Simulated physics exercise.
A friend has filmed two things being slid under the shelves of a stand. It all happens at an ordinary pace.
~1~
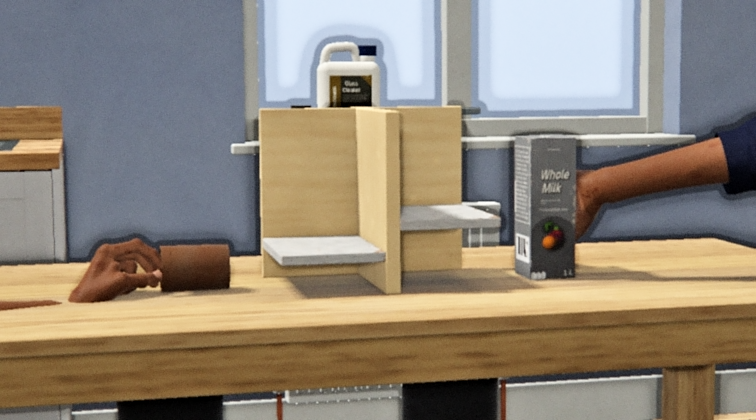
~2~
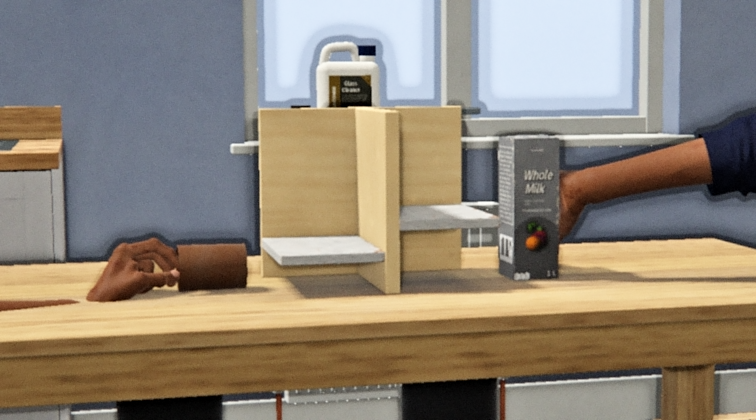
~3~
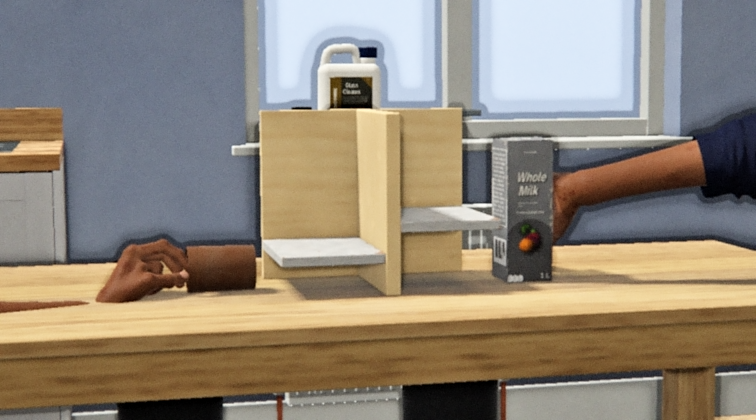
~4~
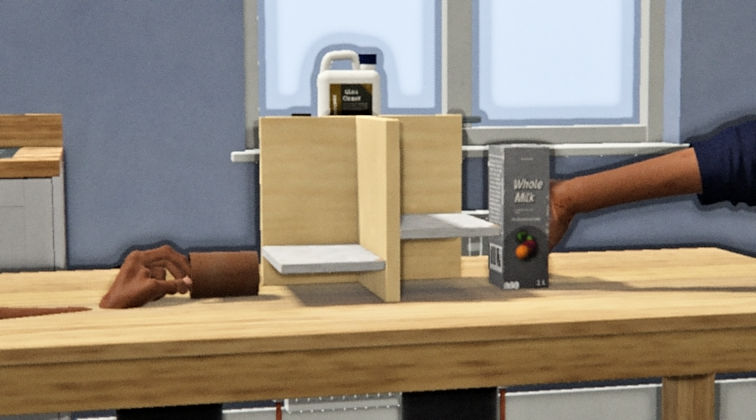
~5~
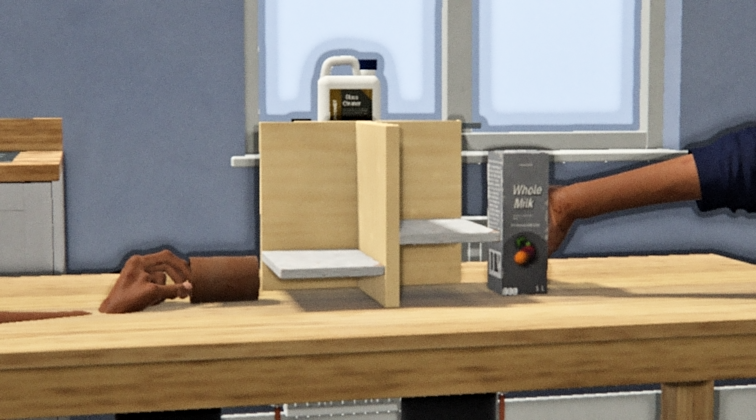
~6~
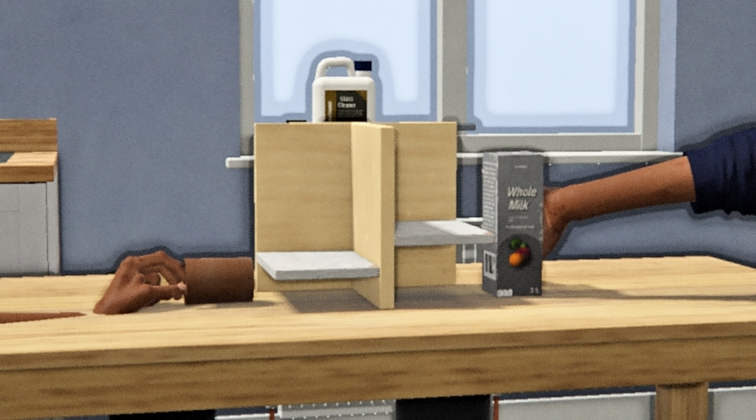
The clip opens on a wooden stand with two pale shelves and a white jug on top, a brown beaker lying at left and a grey milk carton at right. Hands slide both inward, the carton leftward and the beaker rightward, a short way, then they barely shift against the stand.
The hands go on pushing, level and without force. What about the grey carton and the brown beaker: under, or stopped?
As it turns out, the grey carton stops at the shelf, the brown beaker stops at the shelf.
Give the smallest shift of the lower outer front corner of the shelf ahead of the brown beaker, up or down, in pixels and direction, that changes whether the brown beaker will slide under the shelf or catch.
About 16 pixels up.
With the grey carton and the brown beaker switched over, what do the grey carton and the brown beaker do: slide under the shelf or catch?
The grey carton is stopped and the brown beaker fits.
Then, 0.22 s on from there, grey carton sliding up to the opening near (503, 224); brown beaker sliding up to the opening near (228, 281).
Then, 0.52 s on from there, grey carton stopped at the opening near (499, 224); brown beaker stopped at the opening near (232, 281).
In the end, the grey carton catches on the edge, near (499, 224); the brown beaker catches on the edge, near (232, 281).
